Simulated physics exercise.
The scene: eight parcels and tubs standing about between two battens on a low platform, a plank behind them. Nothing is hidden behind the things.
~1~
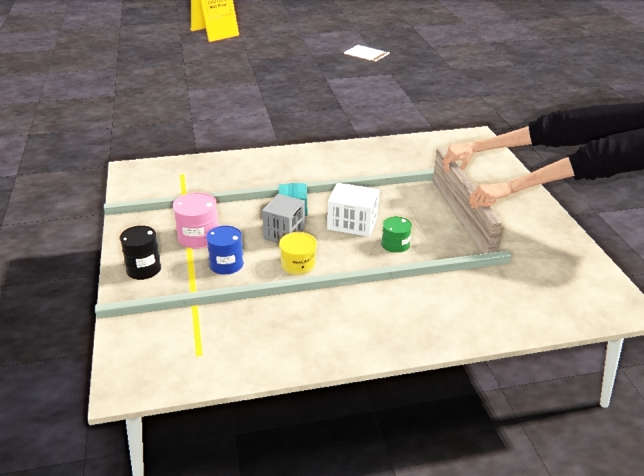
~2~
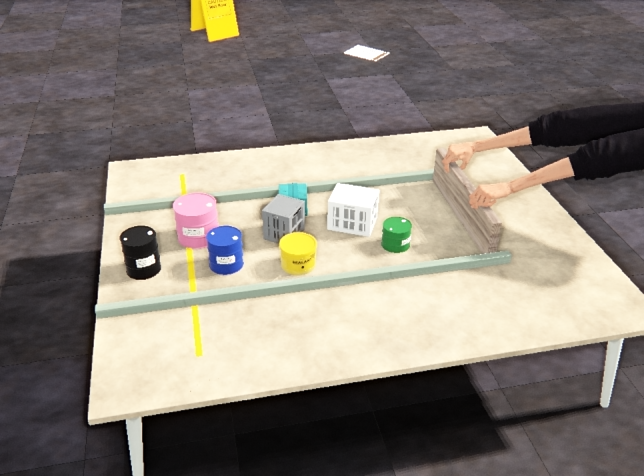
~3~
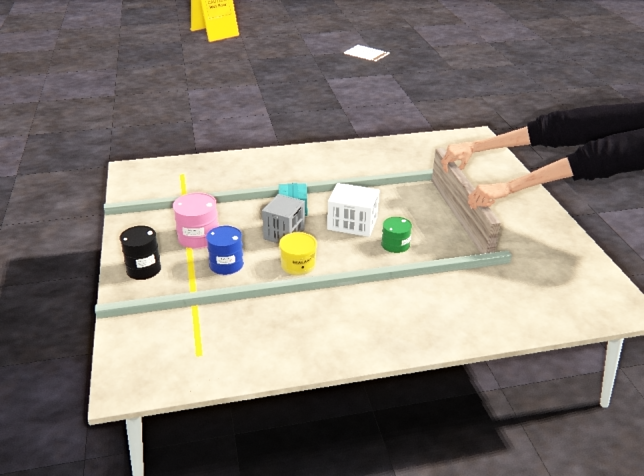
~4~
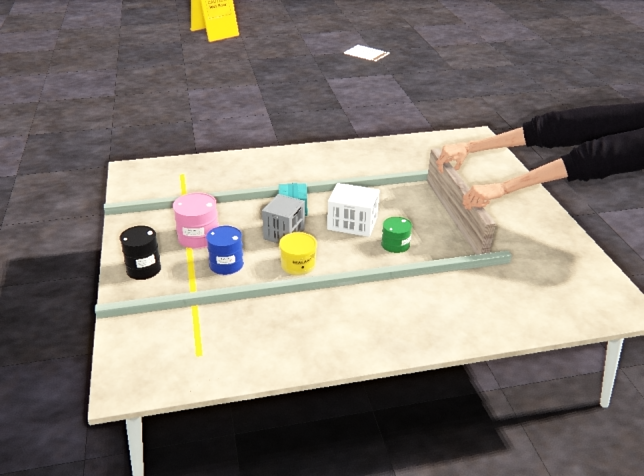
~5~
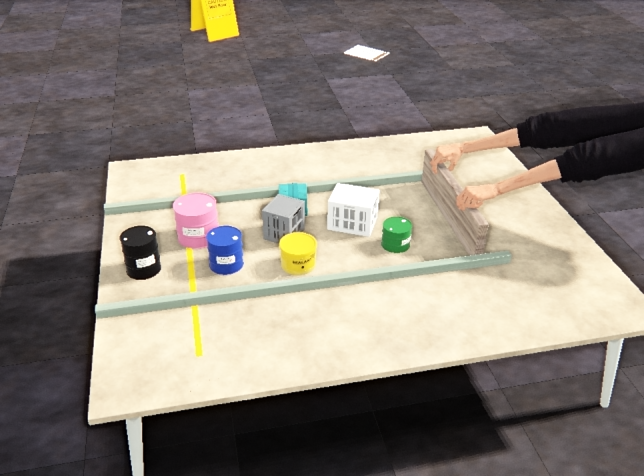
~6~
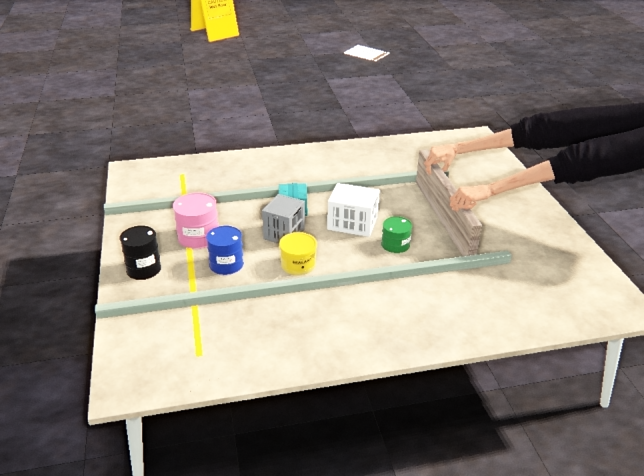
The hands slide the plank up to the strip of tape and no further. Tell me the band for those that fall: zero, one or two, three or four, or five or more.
Here the number that fall off is one or two.
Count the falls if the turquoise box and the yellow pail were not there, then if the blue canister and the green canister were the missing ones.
1 in the first case, 1 in the second.
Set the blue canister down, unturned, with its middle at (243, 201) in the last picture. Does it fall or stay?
The blue canister stays on.
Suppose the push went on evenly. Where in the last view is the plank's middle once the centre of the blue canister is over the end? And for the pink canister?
Its middle is around (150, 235) and around (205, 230).
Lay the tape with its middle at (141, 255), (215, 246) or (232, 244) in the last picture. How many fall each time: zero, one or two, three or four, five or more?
Taking them in turn, three to four; none at all; zero.
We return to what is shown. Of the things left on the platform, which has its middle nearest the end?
That is the black canister.
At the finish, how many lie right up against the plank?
That makes 4.
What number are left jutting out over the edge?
The number is 1.
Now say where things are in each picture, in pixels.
In the first frame, black canister (141, 253); pink canister (197, 220); blue canister (225, 250); plank (464, 200); tape (189, 249).
In the second frame, pink canister (197, 220); plank (464, 200).
In the third frame, blue canister (225, 250); turquoise box (293, 200).
In the fourth frame, black canister (141, 253); yellow pail (298, 254).
In the fifth frame, pink canister (197, 220); green canister (396, 235).
In the sixth frame, black canister (141, 253); pink canister (197, 220); blue canister (225, 250); plank (445, 202); tape (189, 249).
A little later, none off yet; black canister at rest near (141, 253); pink canister at rest near (197, 220); blue canister at rest near (225, 250).
When it is over, the number that fall off is one or two; down, pink canister.
